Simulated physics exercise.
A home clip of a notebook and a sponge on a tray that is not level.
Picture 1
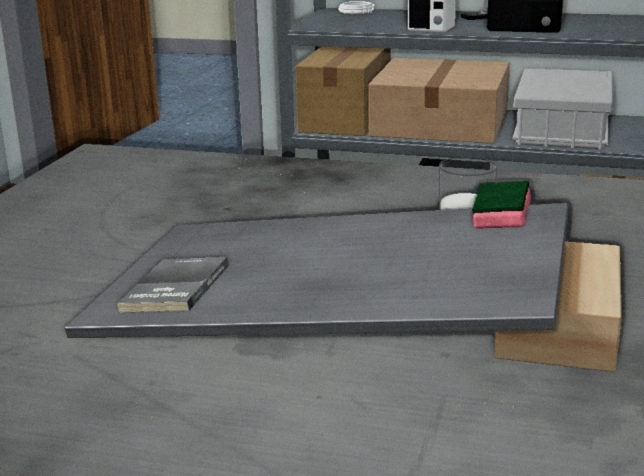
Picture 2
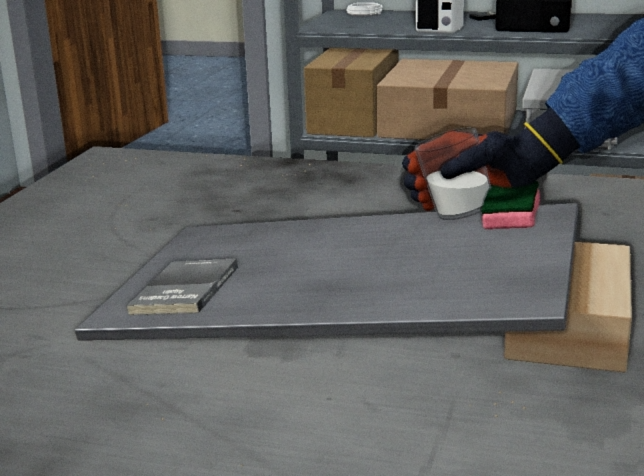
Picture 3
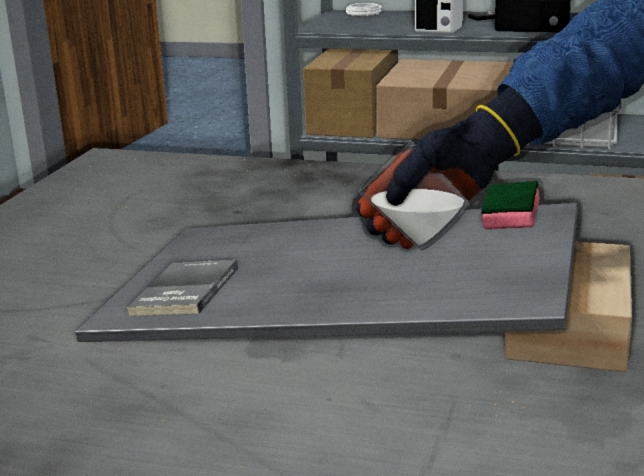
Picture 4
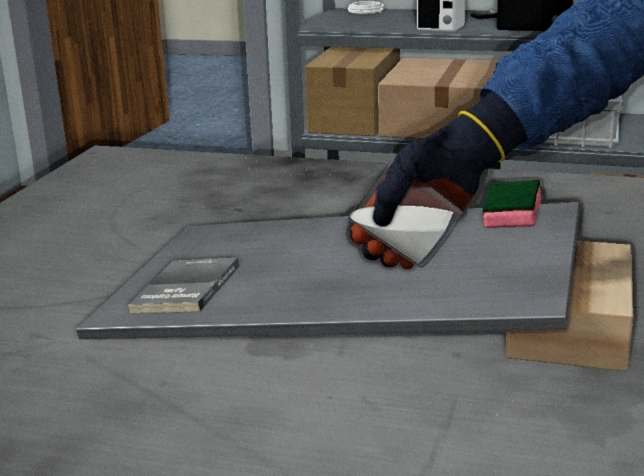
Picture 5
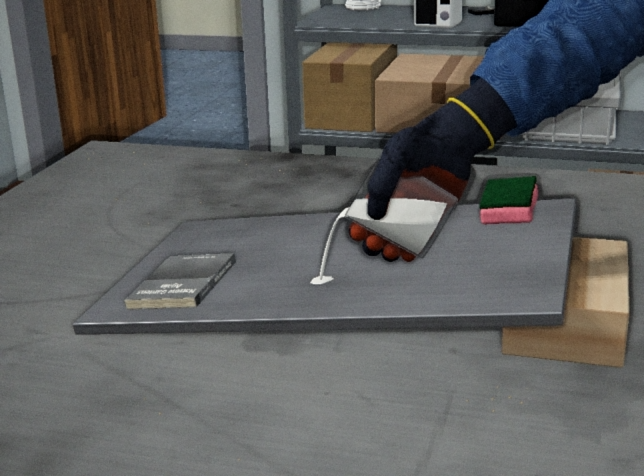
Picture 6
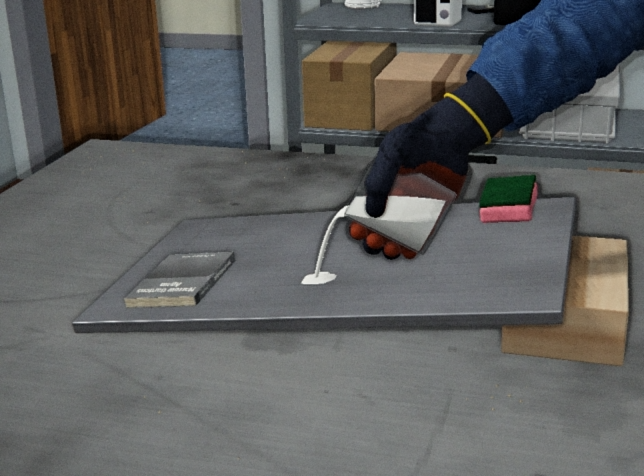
Workshop table, a gloved hand lifting a white cup over a tilted grey tray with notebook and sponge, pouring out white liquid.
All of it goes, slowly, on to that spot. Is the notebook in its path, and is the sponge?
The notebook ends up in the puddle and the sponge remains untouched.
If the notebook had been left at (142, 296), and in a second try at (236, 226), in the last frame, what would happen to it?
At the first place it is reached, at the second it remains untouched.
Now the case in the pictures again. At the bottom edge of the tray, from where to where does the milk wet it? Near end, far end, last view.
Near limit (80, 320), far limit (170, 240).
Soon after, it runs down to the left; the notebook is wet; the sponge is dry.
Later, it runs down to the left and off the end; the notebook is wet; the sponge is dry.
In the end, it runs down to the left and off the end; the notebook is wet; the sponge is dry.
